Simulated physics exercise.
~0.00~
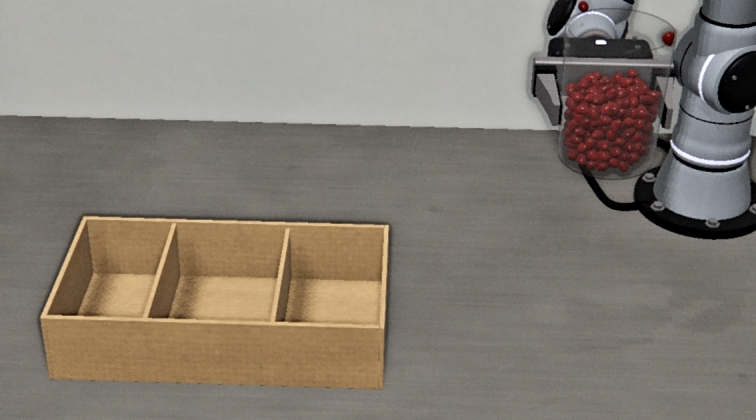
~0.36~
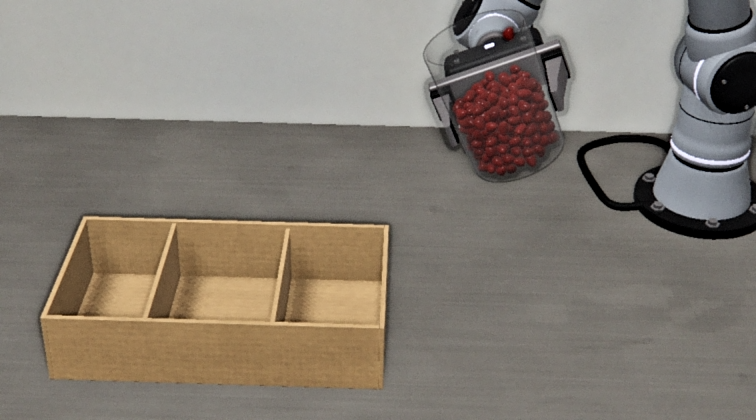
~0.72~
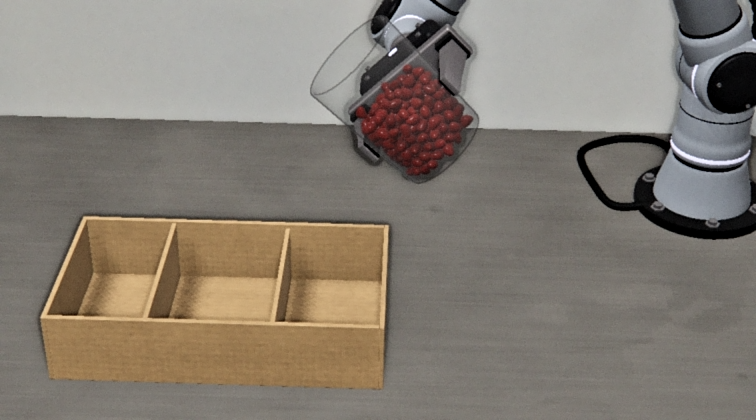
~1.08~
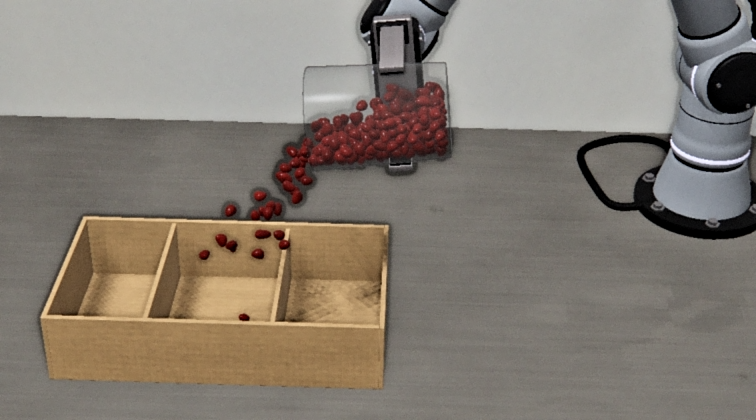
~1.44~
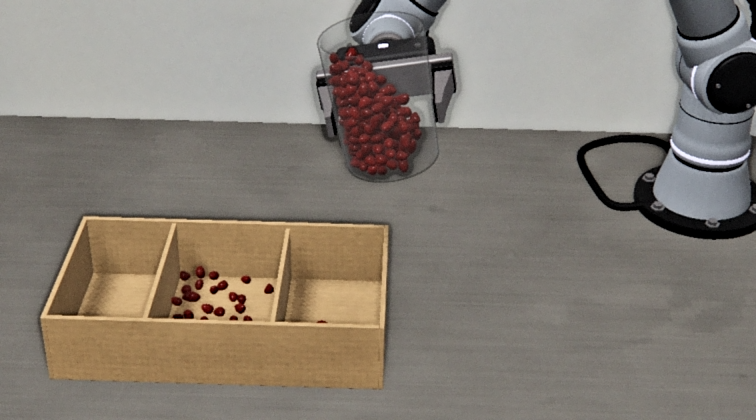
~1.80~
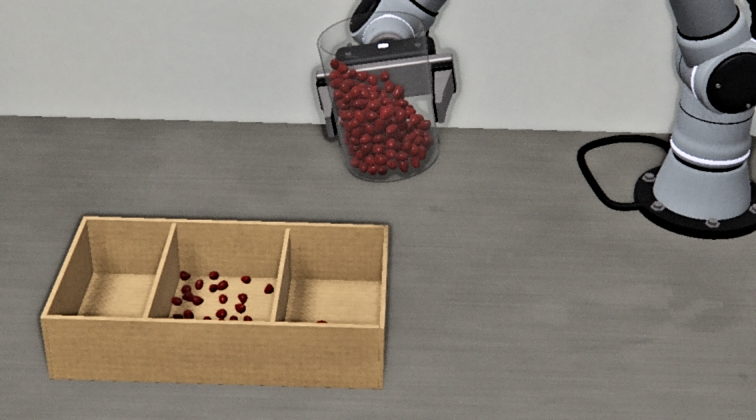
A robot arm swings a clear cup left, tips red beans into a box, and rights it.
